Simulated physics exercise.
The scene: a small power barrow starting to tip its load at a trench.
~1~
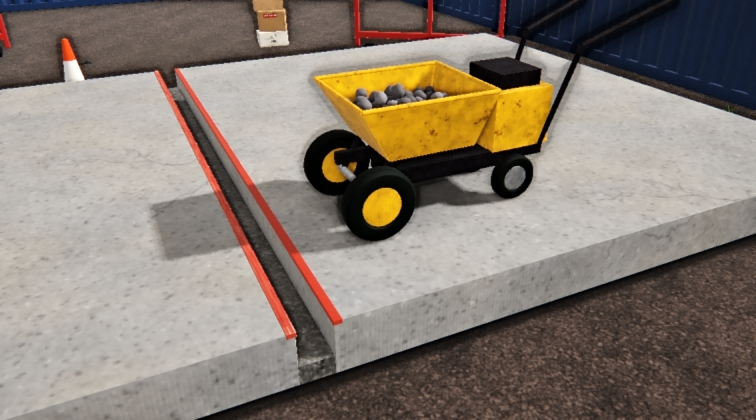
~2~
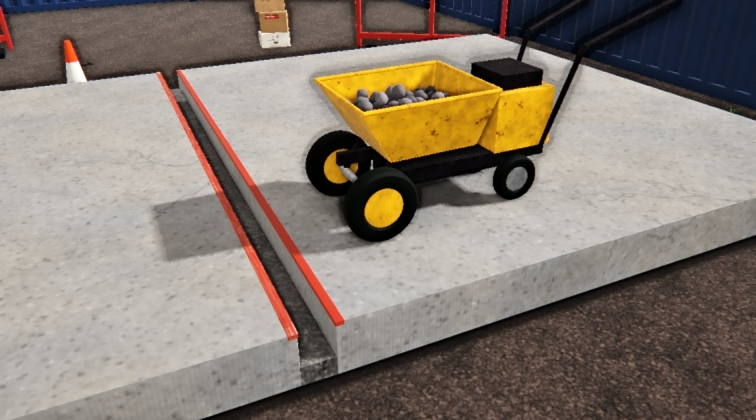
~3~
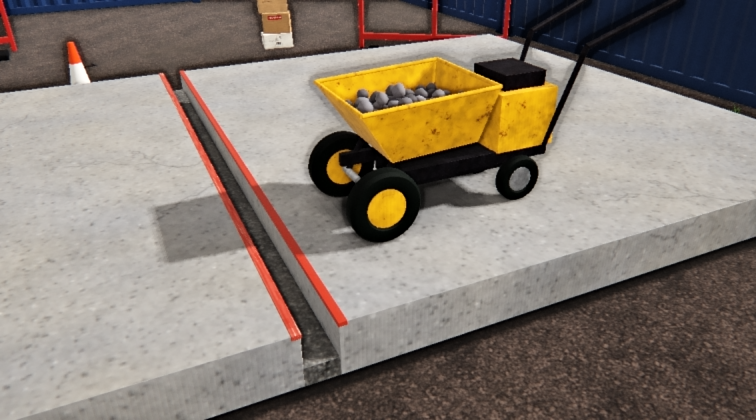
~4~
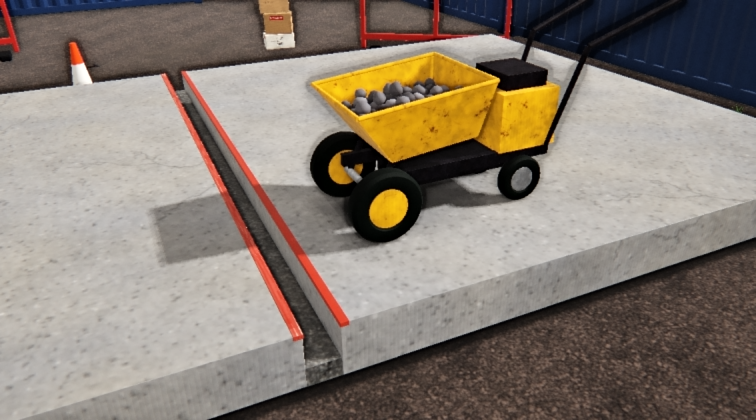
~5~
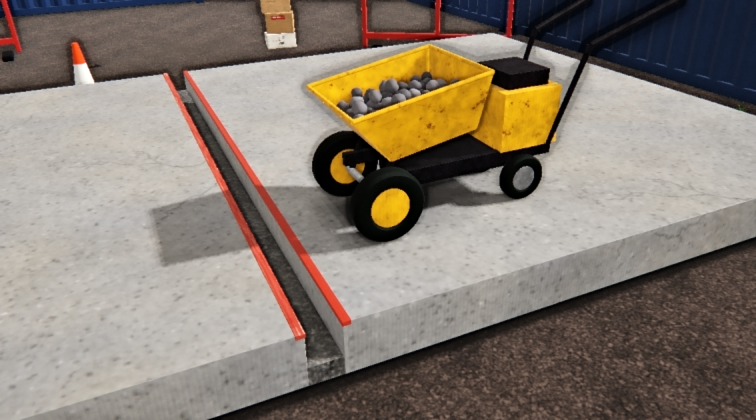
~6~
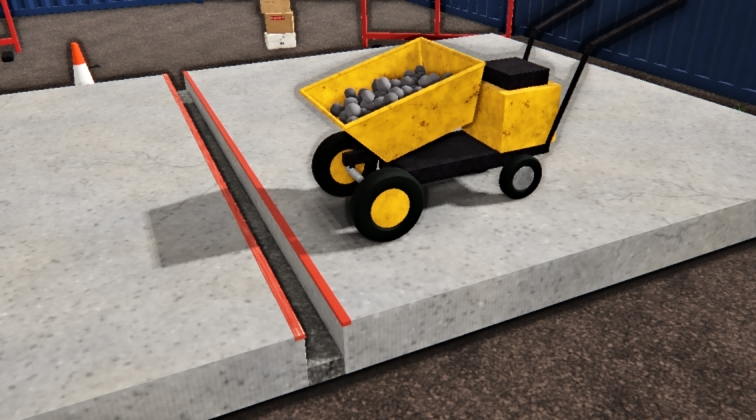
The yellow skip of a small power barrow, loaded with round grey cobbles, sits level at first on a concrete slab beside a narrow, red-edged trench. It then tilts gradually forward to the left, its front lip lowering and its back rising, while the wheels stay almost still.
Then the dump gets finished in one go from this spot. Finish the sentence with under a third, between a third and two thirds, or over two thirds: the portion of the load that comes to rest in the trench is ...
It is between a third and two thirds.
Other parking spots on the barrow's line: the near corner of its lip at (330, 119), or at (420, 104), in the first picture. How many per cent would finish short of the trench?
0 and 50 in a hundred, in that order.
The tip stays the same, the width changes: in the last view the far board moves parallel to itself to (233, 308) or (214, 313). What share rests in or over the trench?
Lab note: Try one about 100 %, try two about 100 %.
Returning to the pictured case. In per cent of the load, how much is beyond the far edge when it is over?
50 %.
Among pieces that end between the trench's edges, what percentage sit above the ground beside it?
Roughly 15 %.
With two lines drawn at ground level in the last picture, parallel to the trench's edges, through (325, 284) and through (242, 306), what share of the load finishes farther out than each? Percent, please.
First some 100, then 20 per cent.
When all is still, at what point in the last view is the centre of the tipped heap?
Centre at rest: Close to (261, 235).
Soon after the last picture, skip tipped steeply; all in the skip.
A little later, skip tipped right over; most in the skip; a small part in or heaped over the trench; a small part beyond it.
Later still, skip tipped right over; a small part in the skip; about a third in or heaped over the trench; about half beyond it.
By the end, skip tipped right over; a stray few short of the trench; about half in or heaped over the trench; about half beyond it.
